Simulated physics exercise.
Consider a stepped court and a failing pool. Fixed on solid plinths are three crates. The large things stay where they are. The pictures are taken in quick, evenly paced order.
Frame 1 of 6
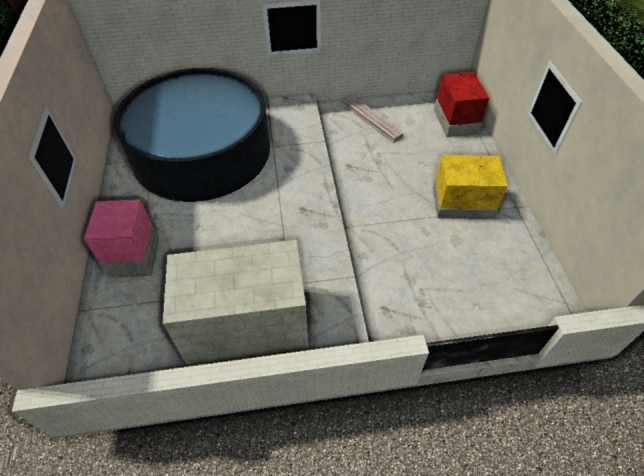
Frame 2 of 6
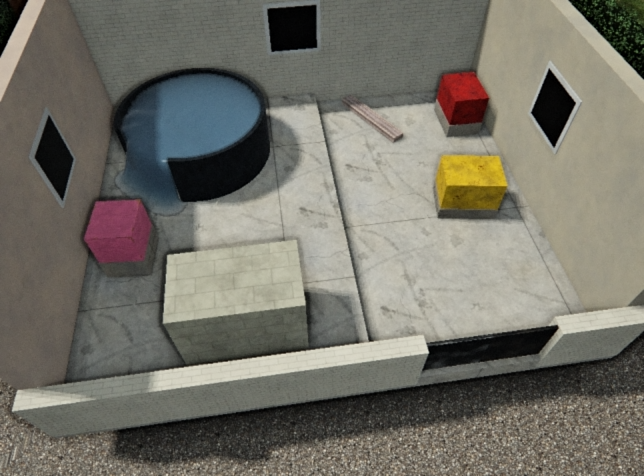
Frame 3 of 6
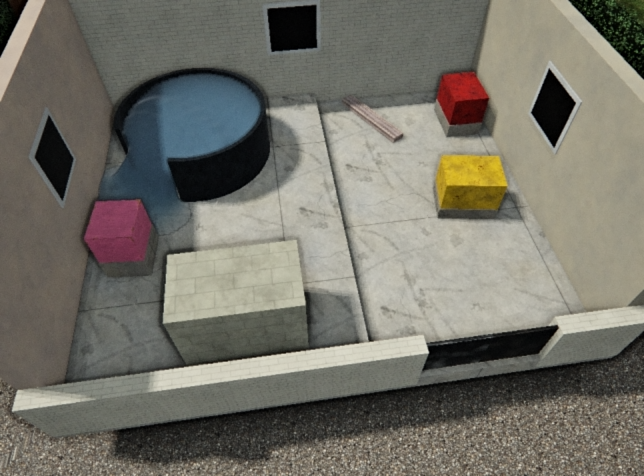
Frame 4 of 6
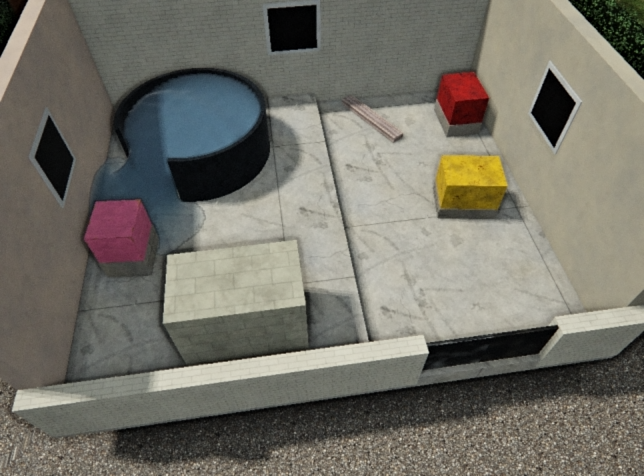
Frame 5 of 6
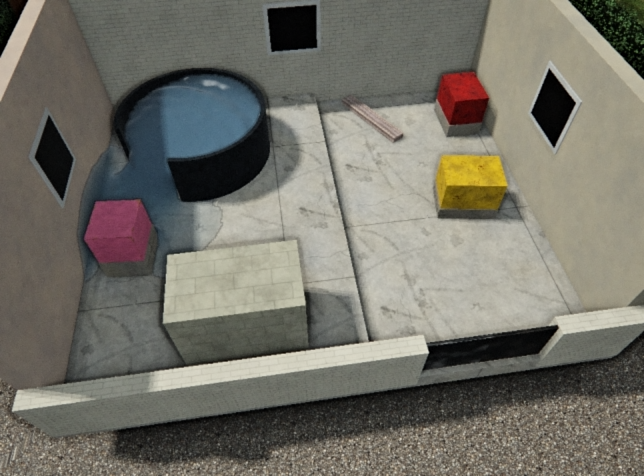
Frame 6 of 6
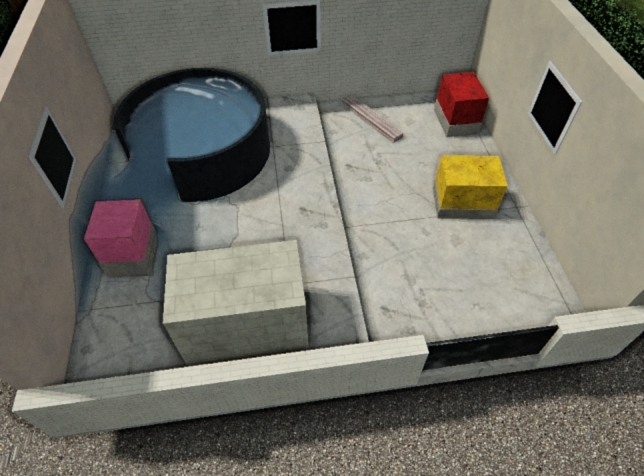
A round dark tank opens at its front left and water spreads around the pink block.
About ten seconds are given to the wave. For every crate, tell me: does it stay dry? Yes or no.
Here is how it goes: The yellow crate, yes, it stays dry; the red crate, yes, it stays dry; the pink crate, no, it gets wet.
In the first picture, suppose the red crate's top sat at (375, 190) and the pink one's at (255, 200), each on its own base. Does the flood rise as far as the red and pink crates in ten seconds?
Looking at both, the red crate is left untouched, and the pink crate is left untouched.
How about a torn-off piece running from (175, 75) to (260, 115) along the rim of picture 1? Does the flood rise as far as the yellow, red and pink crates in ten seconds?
Going crate by crate, the yellow one is caught, then the red one is caught, then the pink one stays out of reach.
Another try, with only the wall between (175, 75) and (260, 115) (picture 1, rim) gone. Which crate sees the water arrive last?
That would be the crate marked pink.
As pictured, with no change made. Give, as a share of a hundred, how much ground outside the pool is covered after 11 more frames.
Share estimate: About 35 per cent.
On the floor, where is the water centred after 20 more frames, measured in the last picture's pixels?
Close to (204, 203), I reckon.
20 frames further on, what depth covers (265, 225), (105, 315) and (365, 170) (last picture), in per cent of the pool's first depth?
The depths come to near 4, 8 and 2 per cent respectively.
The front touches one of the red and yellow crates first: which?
The yellow crate.
A moment on, water covers 20 % of the floor; the yellow crate not reached, the red crate not reached, the pink crate water round its plinth.
Next, water covers 35 % of the floor; the yellow crate not reached, the red crate not reached, the pink crate water round its plinth.
Then, water covers 75 % of the floor; the yellow crate water round its plinth, the red crate not reached, the pink crate water round its plinth.
Later, water covers 85 % of the floor; the yellow crate water round its plinth, the red crate water round its plinth, the pink crate water round its plinth.
In the end, water covers 95 % of the floor; the yellow crate stayed above the water, the red crate stayed above the water, the pink crate was topped.
